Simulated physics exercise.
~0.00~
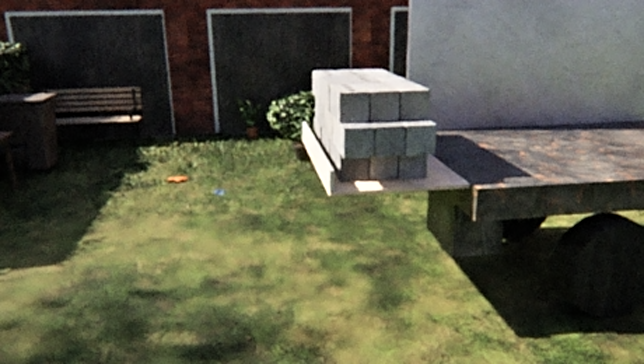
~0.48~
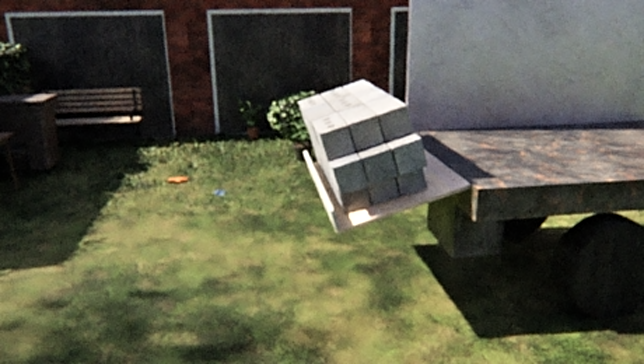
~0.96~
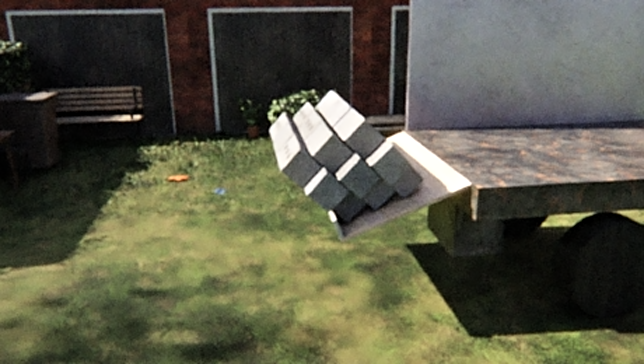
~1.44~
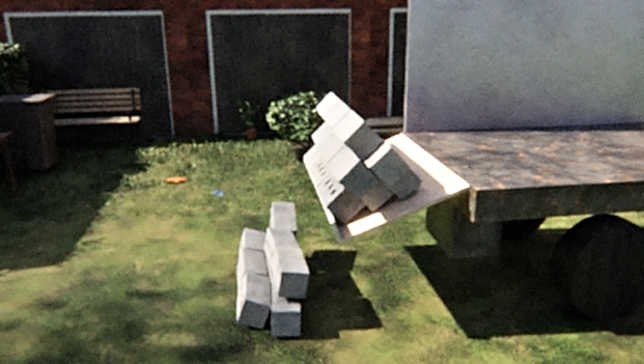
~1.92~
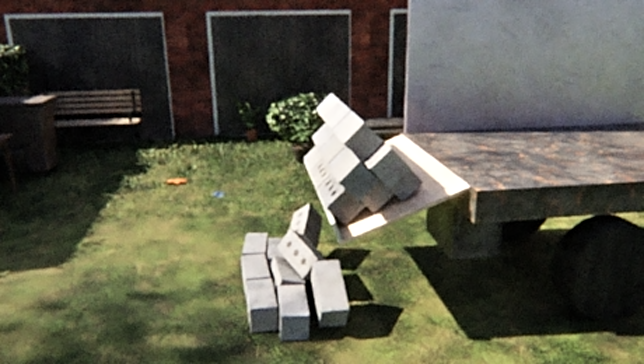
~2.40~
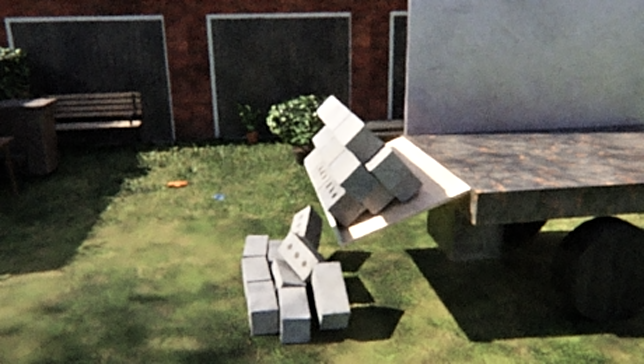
A truck's tail lift tilts down, and some grey blocks tumble onto the grass.
